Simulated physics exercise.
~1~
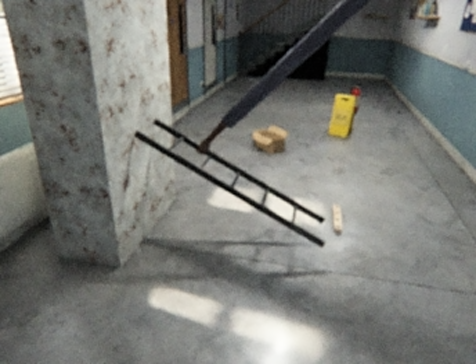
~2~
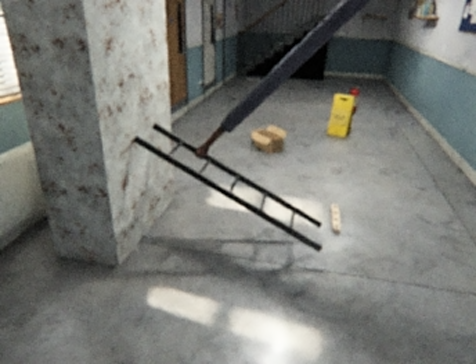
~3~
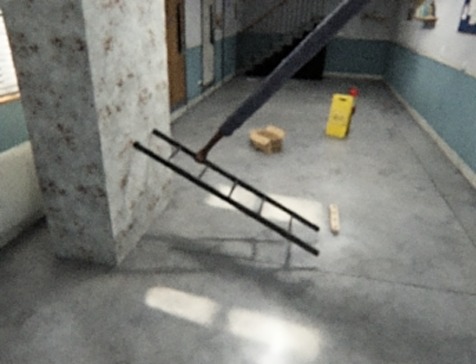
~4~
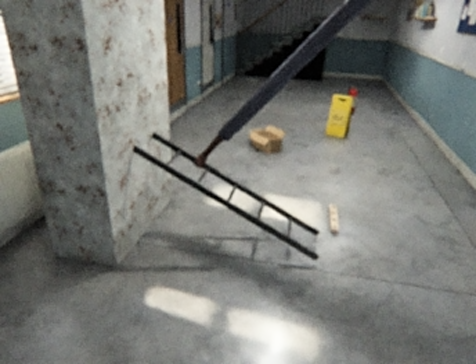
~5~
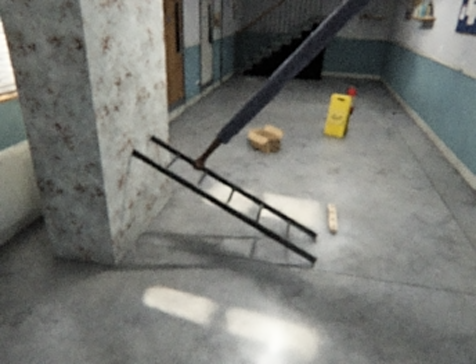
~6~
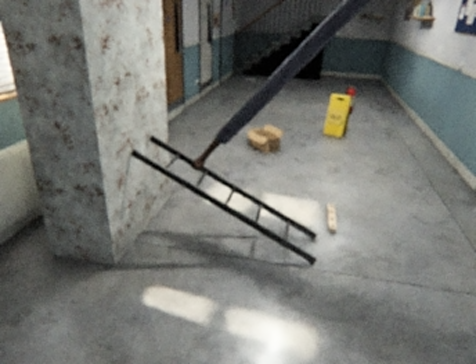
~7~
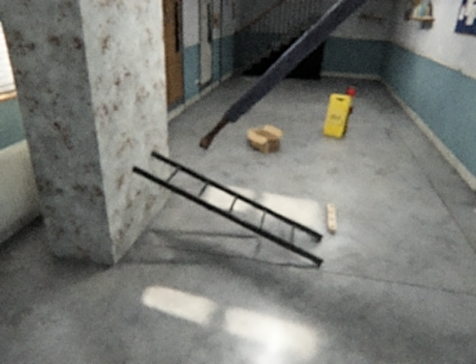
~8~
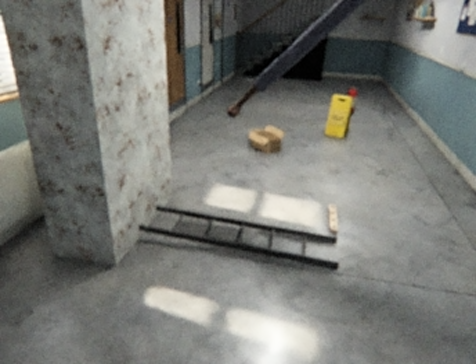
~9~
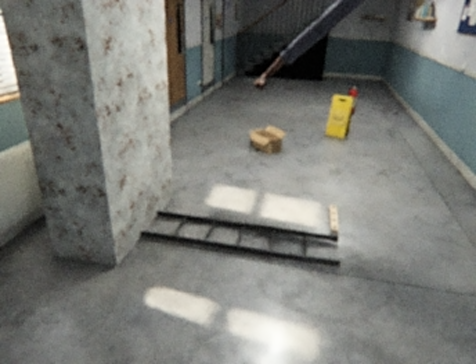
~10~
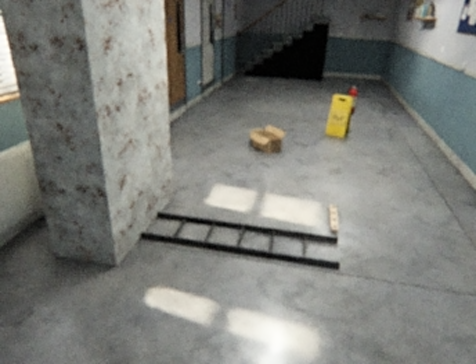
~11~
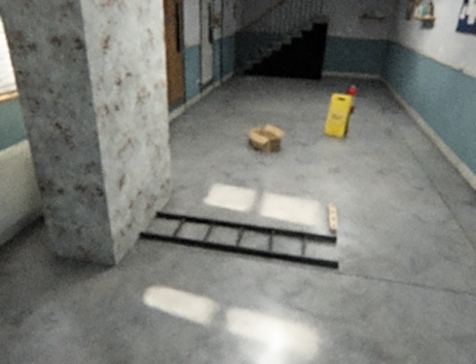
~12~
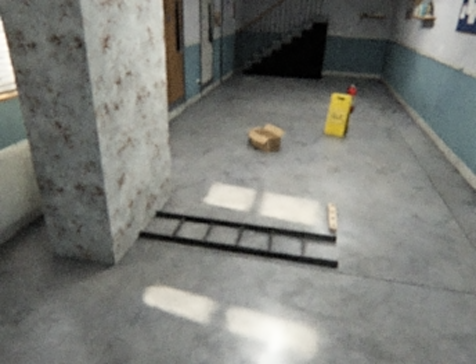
A dark, slender arm reaches in from the upper right of a grey-floored hall, seen from above, and holds a black ladder-like gate at a slant beside a mottled, pale square column on the left. A yellow object and an open brown box stand farther back, with a small strip of wood lying to the right. The arm lowers the gate slightly, then lets go and draws back. The gate slips down at its feet and drops to the floor. It ends lying flat beside the column, its right end by the unmoved strip, the arm gone.
